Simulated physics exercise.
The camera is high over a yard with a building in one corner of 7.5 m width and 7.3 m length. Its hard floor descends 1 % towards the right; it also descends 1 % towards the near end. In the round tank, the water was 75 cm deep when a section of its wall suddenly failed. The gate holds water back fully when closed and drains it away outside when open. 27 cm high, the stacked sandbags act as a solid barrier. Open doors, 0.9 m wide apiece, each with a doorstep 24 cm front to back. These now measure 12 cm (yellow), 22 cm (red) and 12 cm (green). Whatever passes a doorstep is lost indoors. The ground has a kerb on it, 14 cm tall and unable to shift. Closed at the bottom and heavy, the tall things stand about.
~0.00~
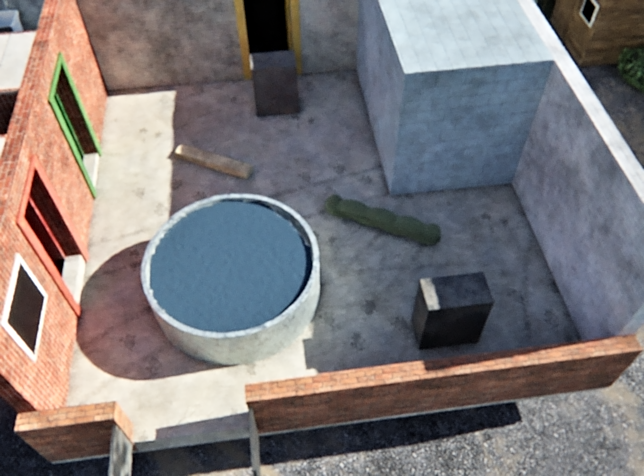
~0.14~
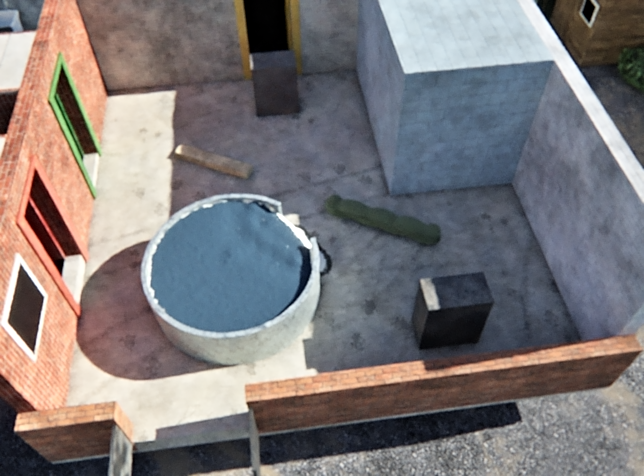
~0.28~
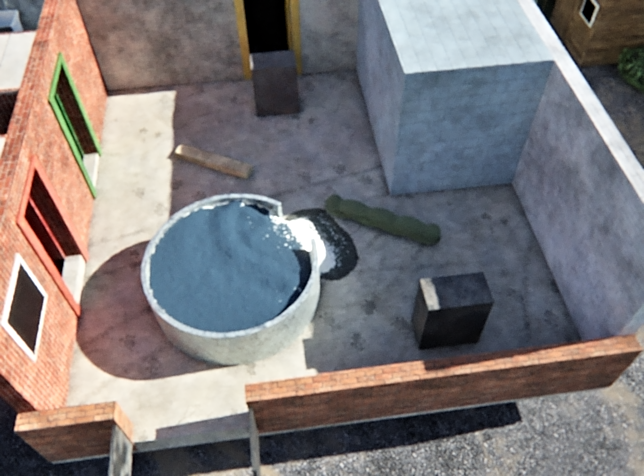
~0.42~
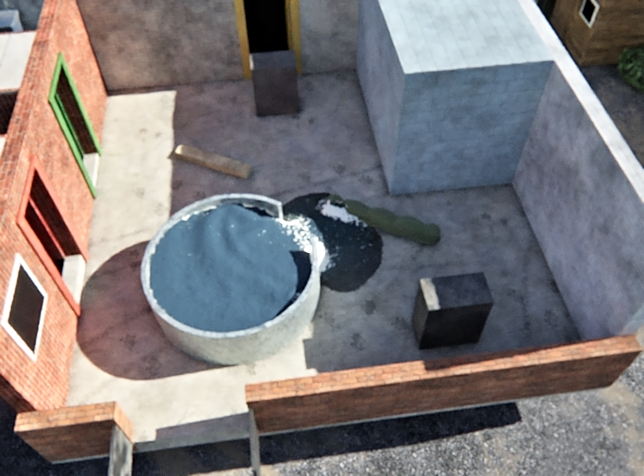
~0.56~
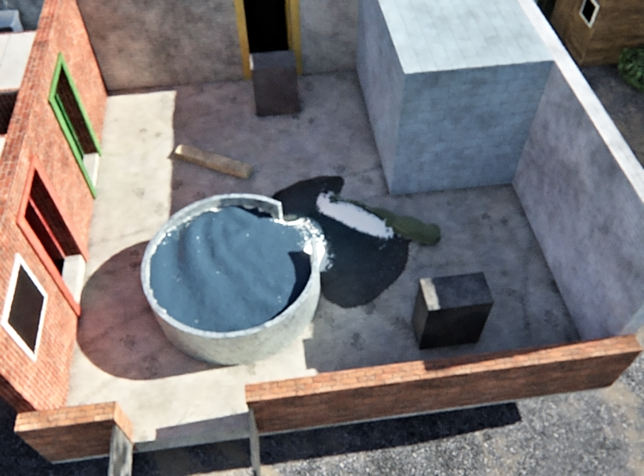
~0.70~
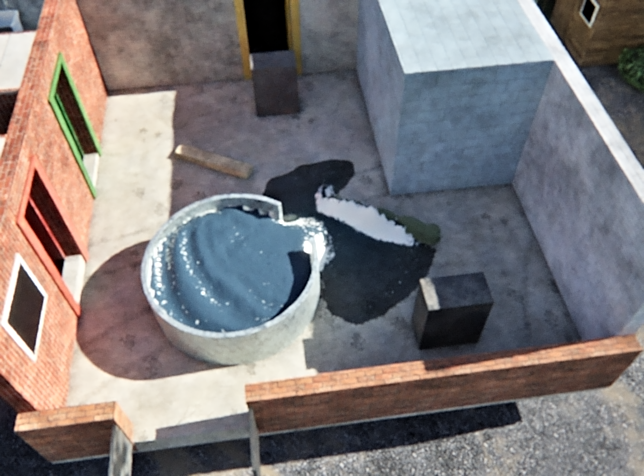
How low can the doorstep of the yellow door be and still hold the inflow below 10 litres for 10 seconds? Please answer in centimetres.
No lower than about 5 cm.
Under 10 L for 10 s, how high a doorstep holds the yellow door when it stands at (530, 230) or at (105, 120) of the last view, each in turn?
In turn: Roughly 10.0 cm, roughly 7.5 cm.
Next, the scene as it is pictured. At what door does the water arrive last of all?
It is the red one.
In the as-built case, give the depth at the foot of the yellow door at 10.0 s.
About 4.0 centimetres.
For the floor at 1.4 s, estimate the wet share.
About 25 per cent.
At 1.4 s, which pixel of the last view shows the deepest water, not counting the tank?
Look close to (333, 218).
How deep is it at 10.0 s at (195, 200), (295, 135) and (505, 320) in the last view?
Taking the spots in order: About 1, 7 and 11 centimetres.
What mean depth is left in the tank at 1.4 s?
Average depth: Approx. 56 cm.
After 1.4 s water covers 25 % of the floor, deepest (52 cm) near (333, 218); it has not reached the yellow door.
After 3.0 s water covers 50 % of the floor, deepest (36 cm) near (586, 367); 2 cm at the yellow door, 0 litres in over its 12 cm doorstep.
After 10.0 s water covers 95 % of the floor, deepest (20 cm) near (562, 370); 4 cm at the yellow door, 0 litres in over its 12 cm doorstep.
At the yellow door as built, the water arrived by 2.7 s and peaked near 8 cm at 5.4 s.
Run again over the same 10 s with other heights there, 16 litres in over 4 cm, 6 litres over 5.5 cm. The limit of 10 litres is kept from about 5 cm up.
